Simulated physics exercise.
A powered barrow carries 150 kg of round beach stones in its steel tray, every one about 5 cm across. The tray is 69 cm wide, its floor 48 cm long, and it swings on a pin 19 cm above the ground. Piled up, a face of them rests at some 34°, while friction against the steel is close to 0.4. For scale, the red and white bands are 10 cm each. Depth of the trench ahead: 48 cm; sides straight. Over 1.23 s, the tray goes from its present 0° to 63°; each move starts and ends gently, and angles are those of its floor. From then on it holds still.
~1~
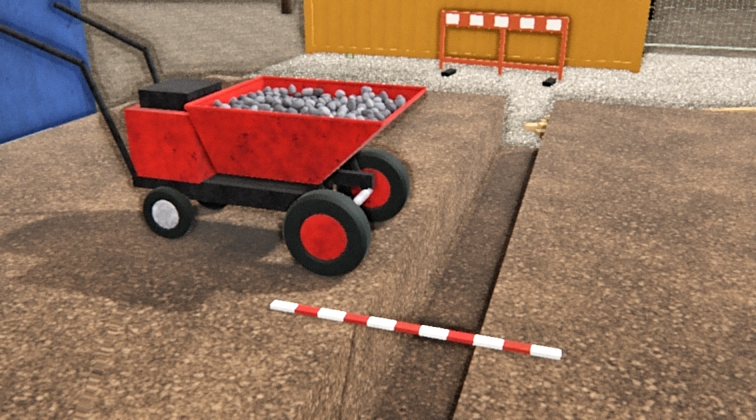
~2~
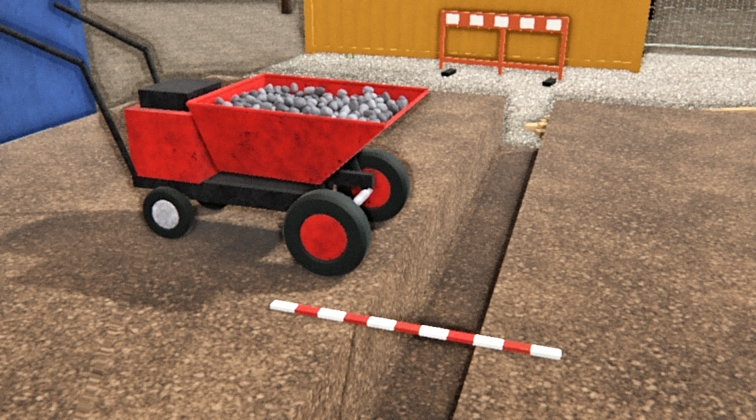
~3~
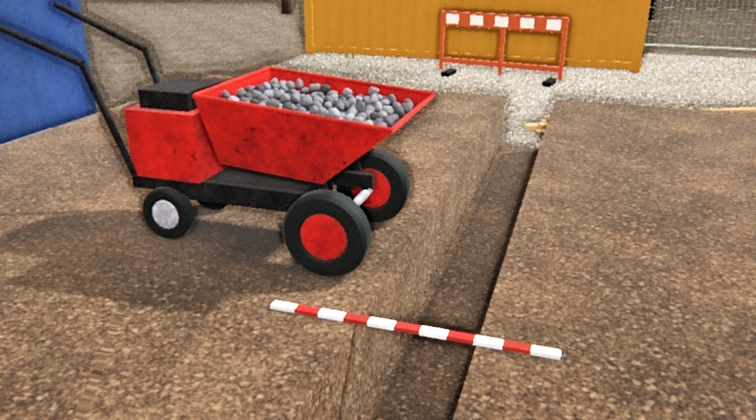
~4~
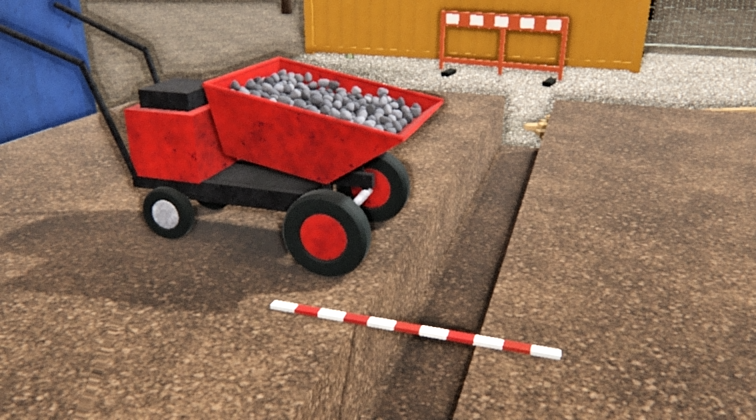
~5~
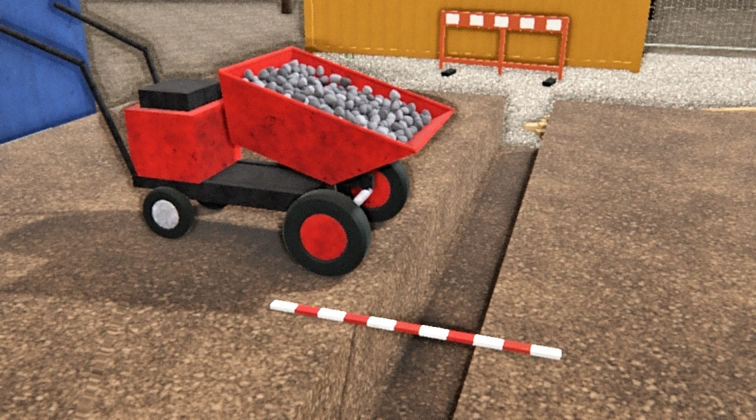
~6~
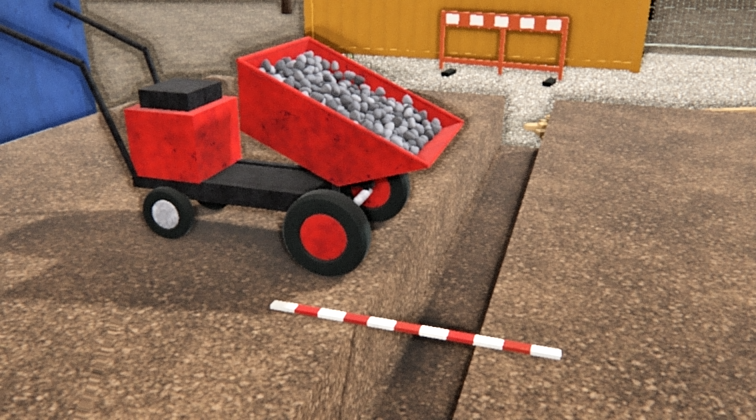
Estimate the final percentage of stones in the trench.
I would say 44 percent.
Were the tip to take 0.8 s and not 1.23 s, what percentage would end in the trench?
Close to 35 percent, then.
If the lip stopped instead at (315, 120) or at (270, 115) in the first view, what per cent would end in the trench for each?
Estimates: 100 % then 95 %.
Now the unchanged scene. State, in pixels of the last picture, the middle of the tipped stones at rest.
Middle at around (522, 265), I'd say.
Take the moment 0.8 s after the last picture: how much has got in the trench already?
About 10%.
Then, 0.4 s after the last picture the floor is at 53°, 100 % in the tray; the foremost stones are at (469, 201).
Then, 0.8 s after the last picture the floor is at 63°, 58 % in the tray, 12 % in the trench, 30 % past the trench; the foremost stones are at (579, 264).
Then, 1.2 s after the last picture the floor is at 63°, 21 % in the tray, 24 % in the trench, 55 % past the trench; the foremost stones are at (711, 313).
Then, 3.1 s after the last picture the floor is at 63°, 0 % in the tray, 44 % in the trench, 56 % past the trench; the foremost stones are past the picture's edge.
